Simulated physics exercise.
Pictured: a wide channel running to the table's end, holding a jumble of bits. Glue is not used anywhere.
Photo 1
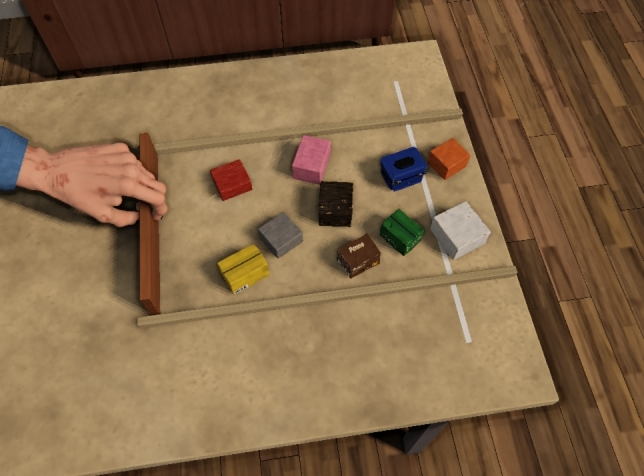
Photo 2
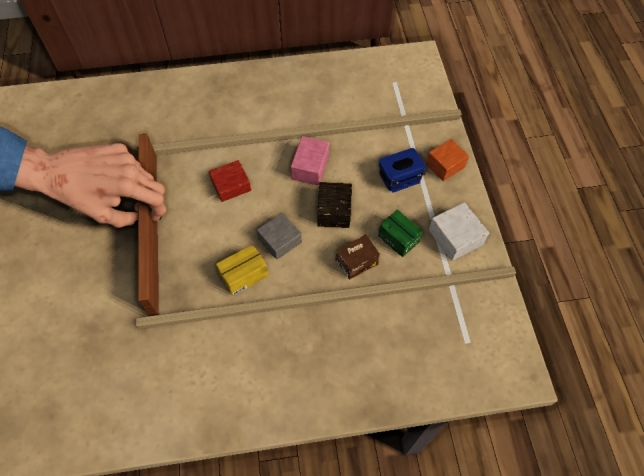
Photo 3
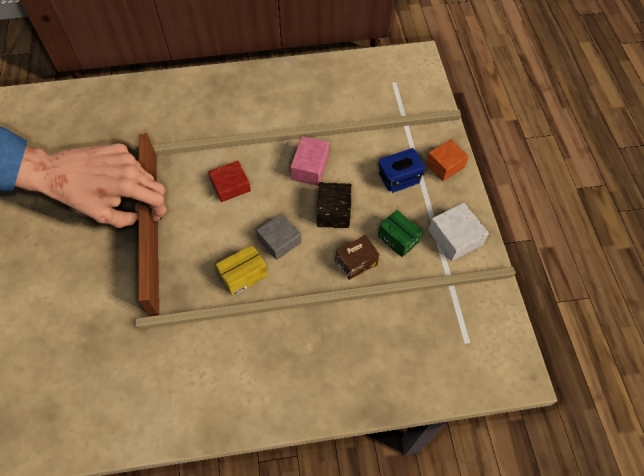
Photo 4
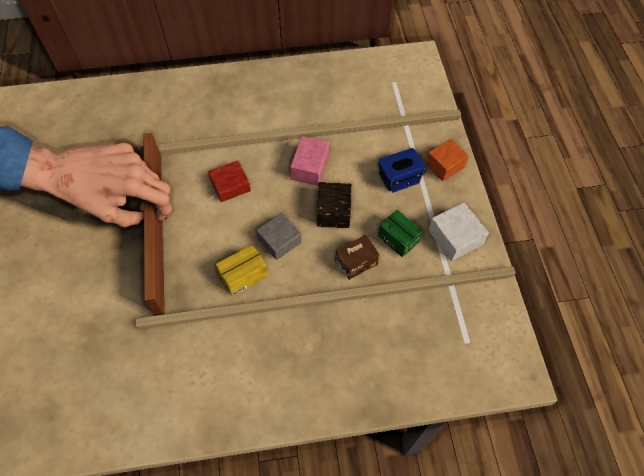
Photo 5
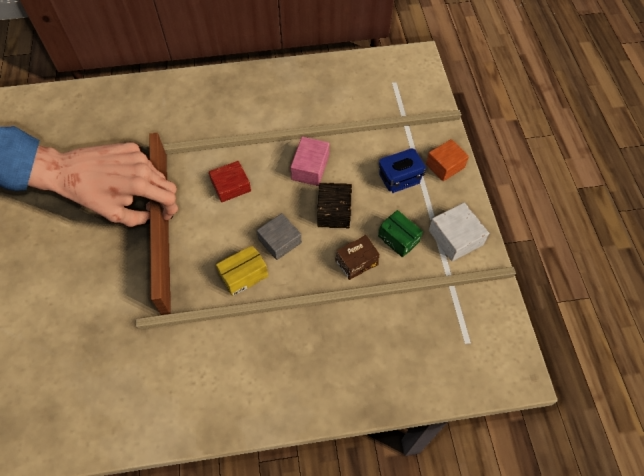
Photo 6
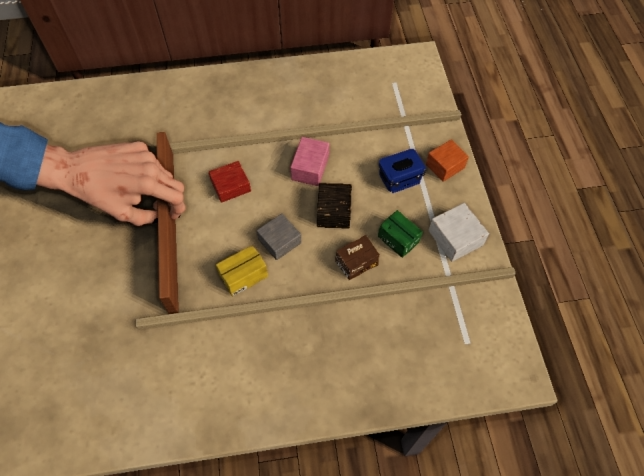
A hand holding an upright wooden board rests at the left of a channel on a table, keeping nearly still at first. The hand then slides the board slowly a short way right, toward the red block and yellow box, touching neither, while all the scattered colored pieces stay where they are.
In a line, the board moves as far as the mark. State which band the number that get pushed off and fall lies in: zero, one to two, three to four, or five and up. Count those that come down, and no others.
The band is one to two.
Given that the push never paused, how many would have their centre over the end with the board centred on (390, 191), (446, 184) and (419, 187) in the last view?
The numbers are 0, 5 and 2.
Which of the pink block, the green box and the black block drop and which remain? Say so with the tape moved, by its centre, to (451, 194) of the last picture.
Pink block stays put, green box goes off, black block stays put.
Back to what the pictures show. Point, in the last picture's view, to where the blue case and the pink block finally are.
One ends up near (474, 166) and the other near (429, 128).
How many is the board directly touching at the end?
5.
A little later, none off yet; orange block at rest near (447, 161); white block at rest near (458, 232); blue case at rest near (401, 171).
Next, none off yet; orange block at rest near (447, 161); white block at rest near (458, 232); blue case moving near (406, 169).
When it is over, the number that fall off is one or two; down, white block and orange block.
